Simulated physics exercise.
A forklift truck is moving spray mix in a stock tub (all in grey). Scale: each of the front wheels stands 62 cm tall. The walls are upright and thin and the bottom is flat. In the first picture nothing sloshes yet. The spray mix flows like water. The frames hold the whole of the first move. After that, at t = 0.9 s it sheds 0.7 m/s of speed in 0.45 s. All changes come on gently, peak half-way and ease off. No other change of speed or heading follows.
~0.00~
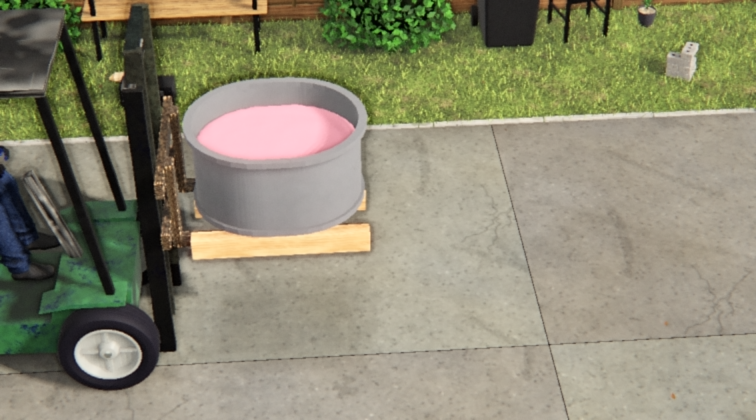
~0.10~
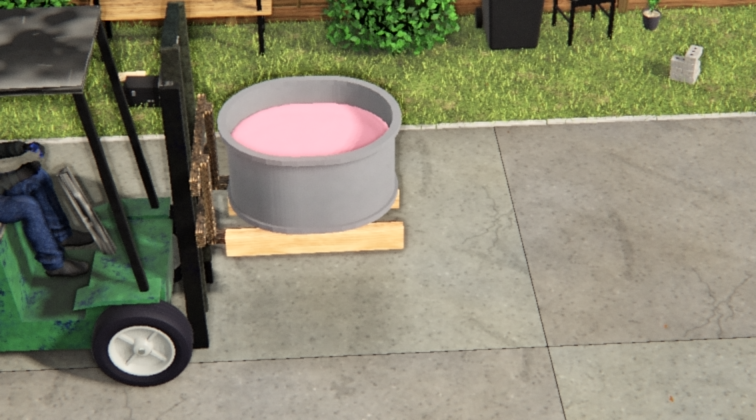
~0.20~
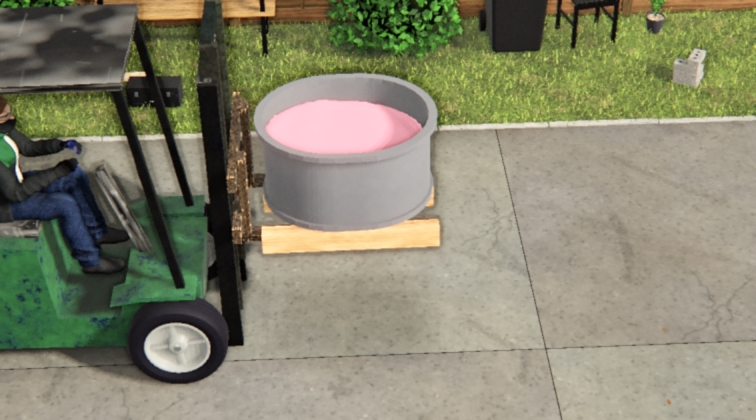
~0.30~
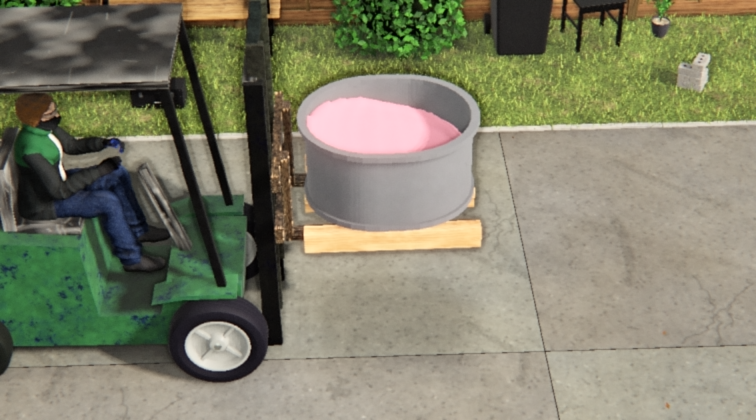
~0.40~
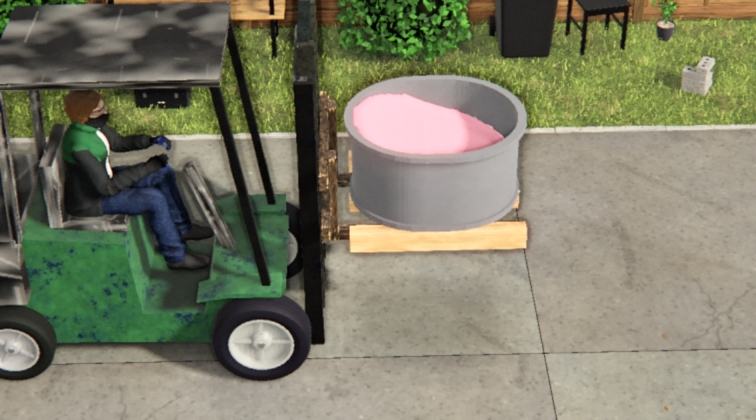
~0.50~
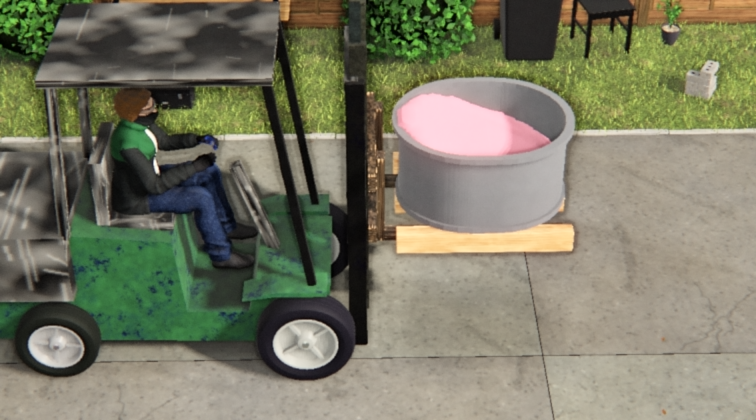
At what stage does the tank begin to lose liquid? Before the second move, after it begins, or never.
It overflows after the second move starts.
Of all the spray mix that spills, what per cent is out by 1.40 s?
Some 40 per cent by then.
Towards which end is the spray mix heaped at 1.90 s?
Towards the back.
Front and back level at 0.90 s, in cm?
About 42 cm in front and 28 cm behind.
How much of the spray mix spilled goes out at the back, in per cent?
Some 20 per cent of it.
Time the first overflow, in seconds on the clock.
At about 1.4 s.
By 0.90 s the surface is 42 cm up at the front and 29 cm at the back; nothing has left.
By 1.40 s the surface is 42 cm up at the front and 22 cm at the back; 1 per cent is out, over the front.
By 1.90 s the surface is 26 cm up at the front and 45 cm at the back; 1 per cent is out, over the front.
By 4.34 s 2 per cent is out, mostly over the front, some over the back; the first of it left at about 1.40 s, and the second move began at 0.9 s.
